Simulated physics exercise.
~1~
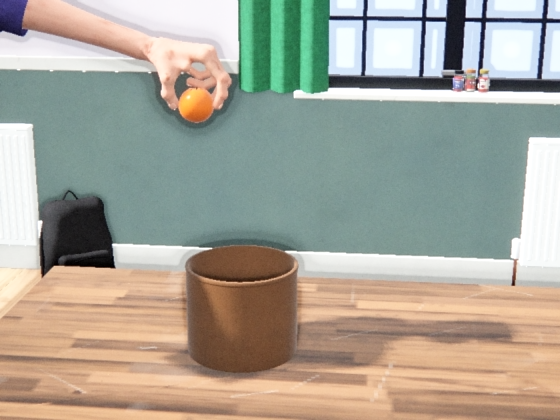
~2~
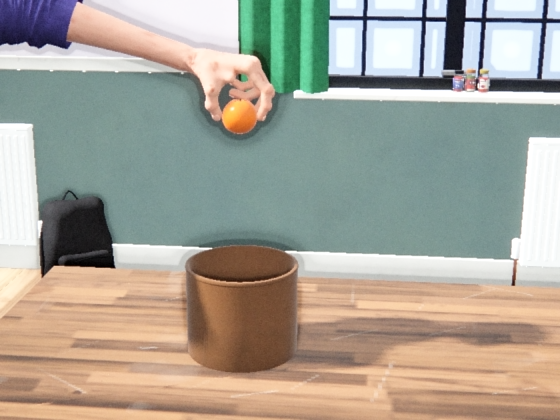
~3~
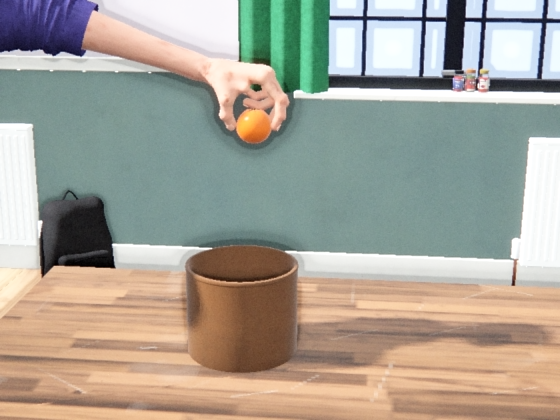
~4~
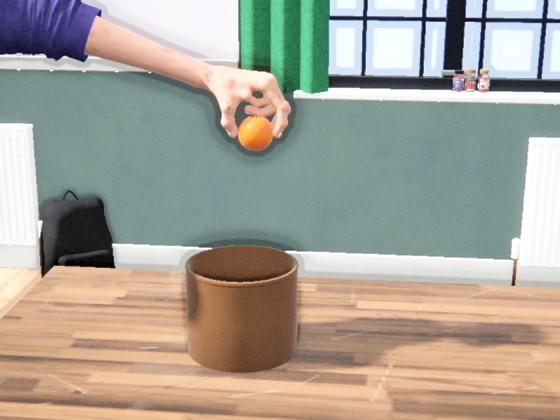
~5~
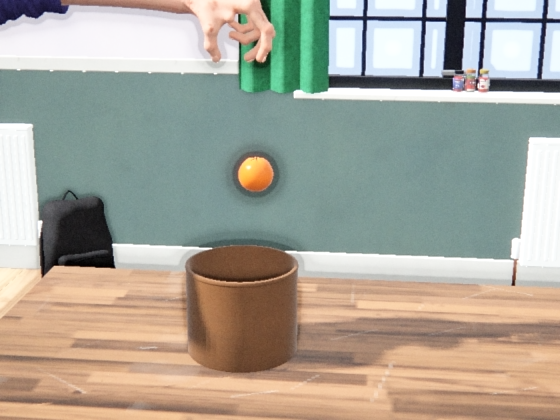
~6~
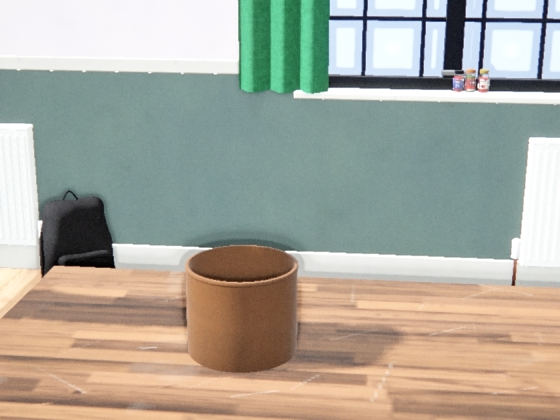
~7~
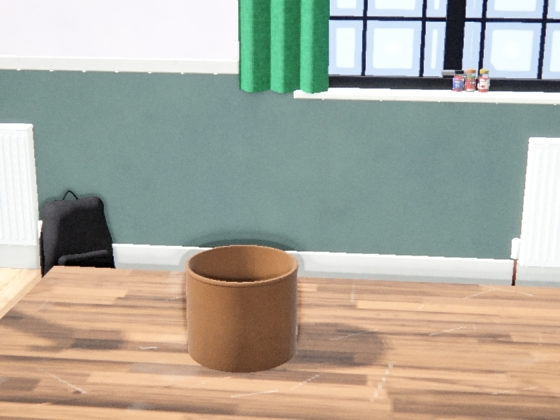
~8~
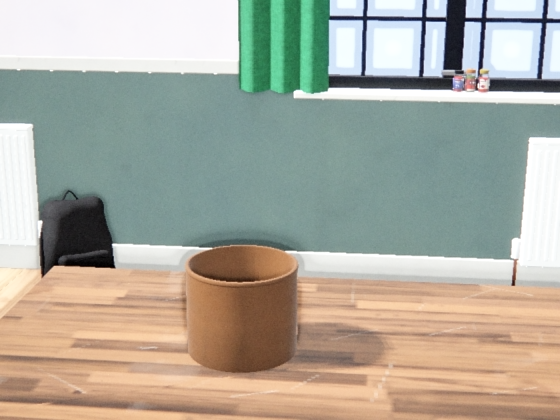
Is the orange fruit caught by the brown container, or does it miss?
The brown container catches the orange fruit, which drops in through the open top after the hand lets go.
